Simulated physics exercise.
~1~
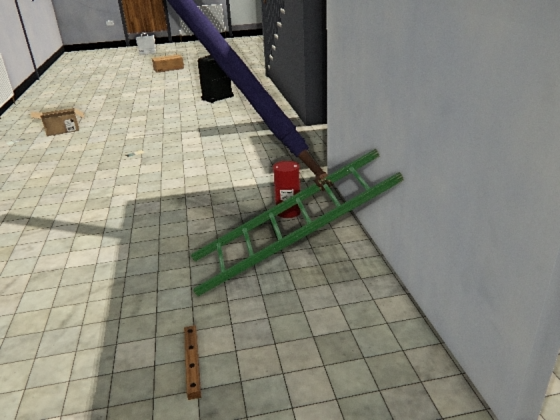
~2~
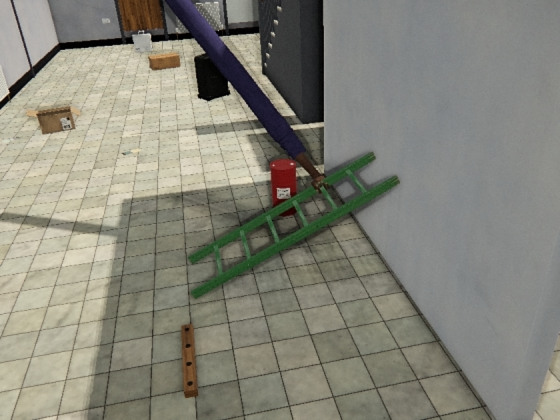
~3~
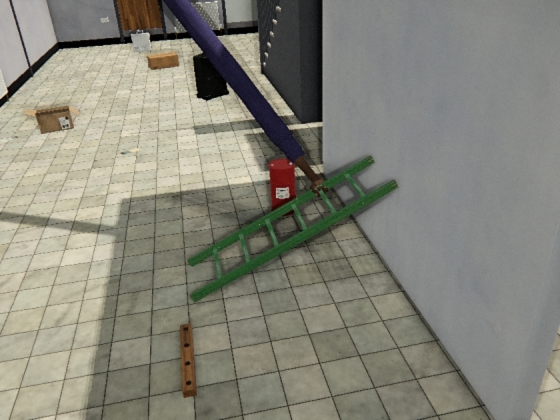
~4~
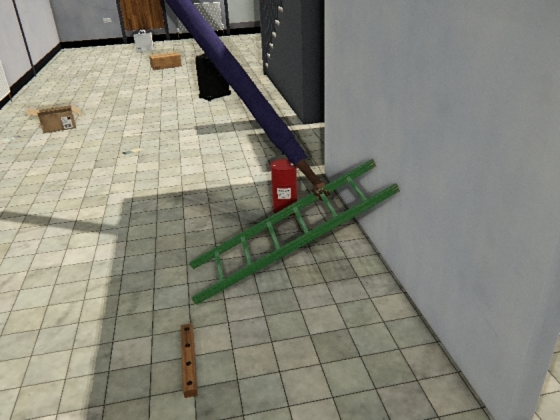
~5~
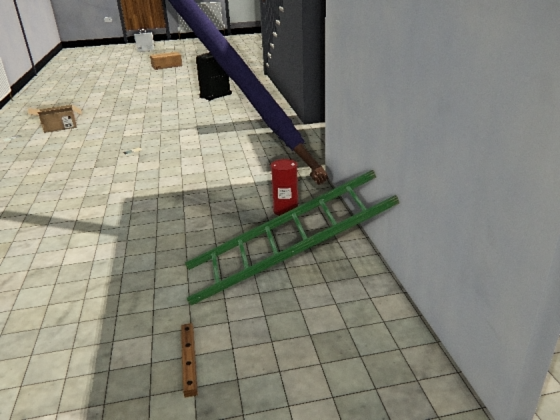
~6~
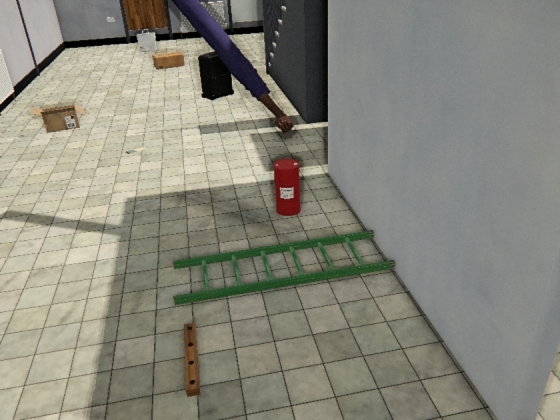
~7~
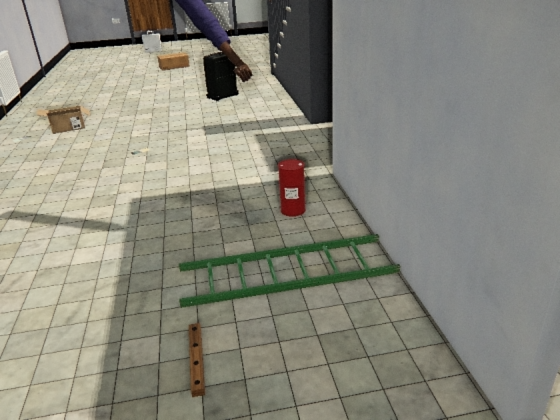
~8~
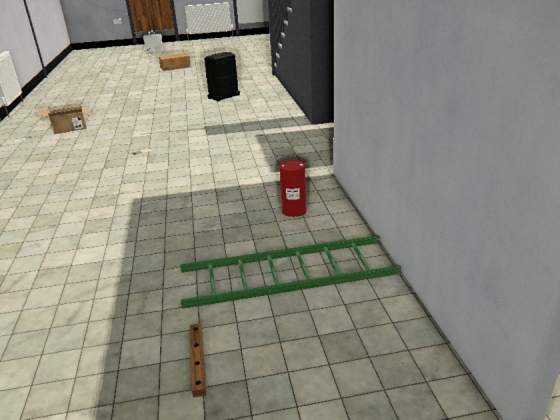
A room with a pale tiled floor is seen from above through a slightly swaying view, with a grey wall on the right. A green ladder leans at a slant against the wall, held near its upper end by a hand on a long purple-sleeved arm, with a red canister just behind it. A brown batten with dark spots lies in front, and boxes and a black container stand farther back. The hand lets go and draws back as the ladder begins to slip. The ladder slides down and drops flat onto the tiles, where it lies still beside the undisturbed canister and batten.
